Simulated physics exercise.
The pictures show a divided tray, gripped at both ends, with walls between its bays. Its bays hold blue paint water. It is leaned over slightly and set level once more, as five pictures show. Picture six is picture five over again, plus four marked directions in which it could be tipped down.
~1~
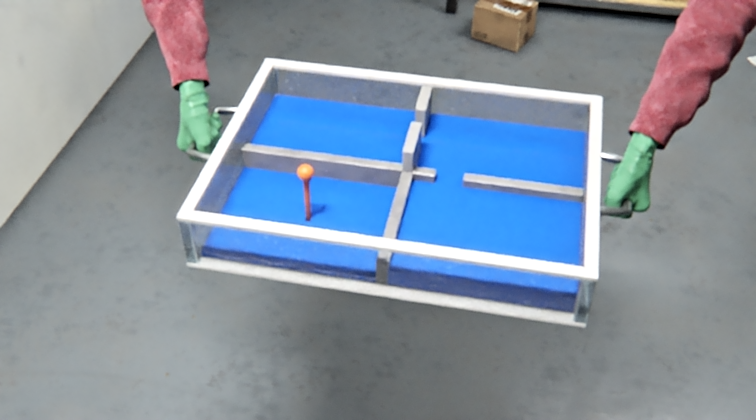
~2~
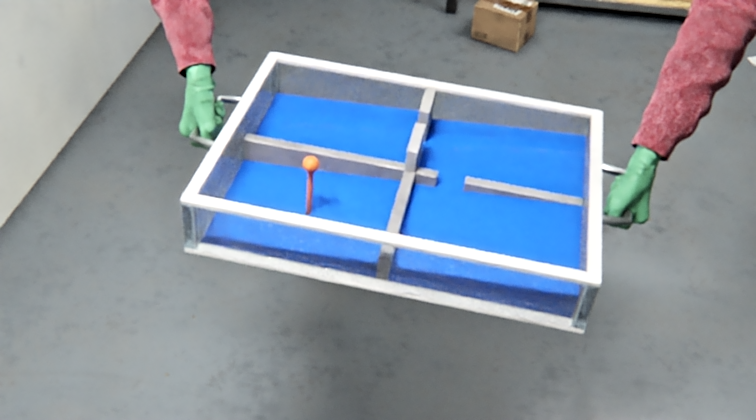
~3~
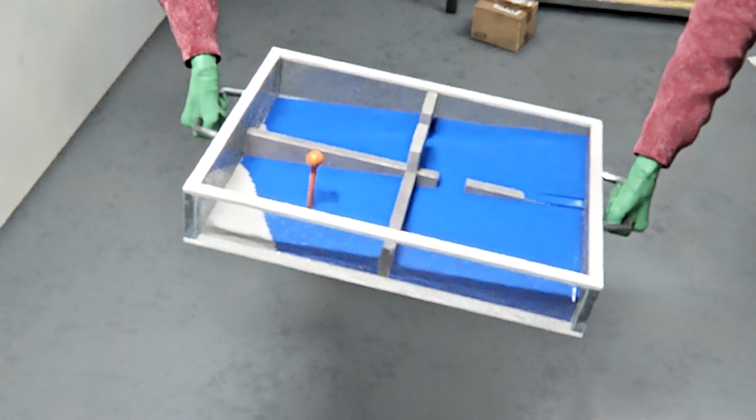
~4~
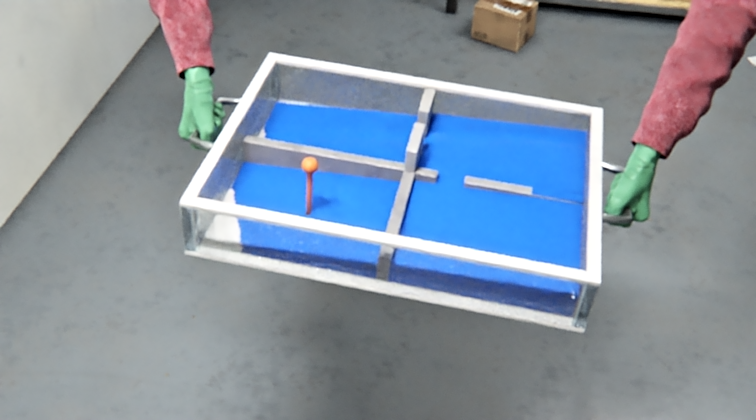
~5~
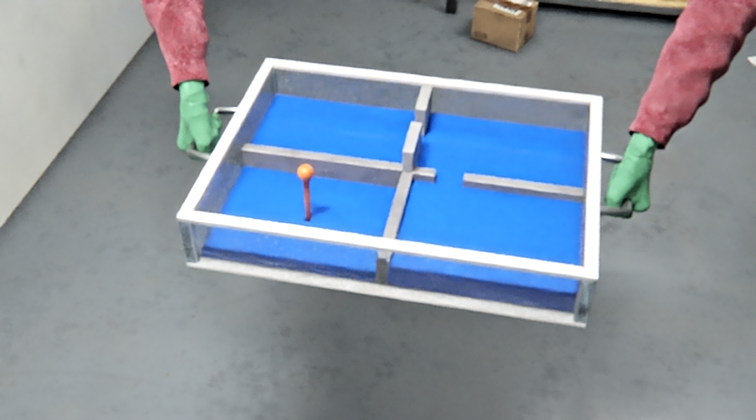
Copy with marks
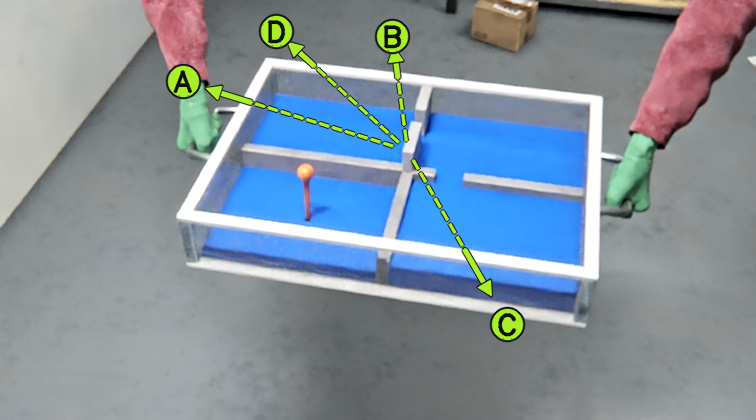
In this clip, green-gloved hands hold a walled tray of blue liquid with an orange peg standing in it, tilt it slightly down toward the back right so the liquid shifts, then bring it back to level.
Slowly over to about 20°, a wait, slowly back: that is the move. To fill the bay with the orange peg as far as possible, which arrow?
Use direction A.
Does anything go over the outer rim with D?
Yes, some is lost.
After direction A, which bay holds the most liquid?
The front left bay.
On the marked copy, A ends at (211, 90); B ends at (394, 52); C ends at (488, 291); D ends at (291, 45).
With A, about 33 % of the liquid ends in the peg's bay; about 27 % goes over the rim.
With B, about 11 % of the liquid ends in the peg's bay; about 12 % goes over the rim.
With C, about 9 % of the liquid ends in the peg's bay; about 34 % goes over the rim.
With D, about 9 % of the liquid ends in the peg's bay; about 46 % goes over the rim.
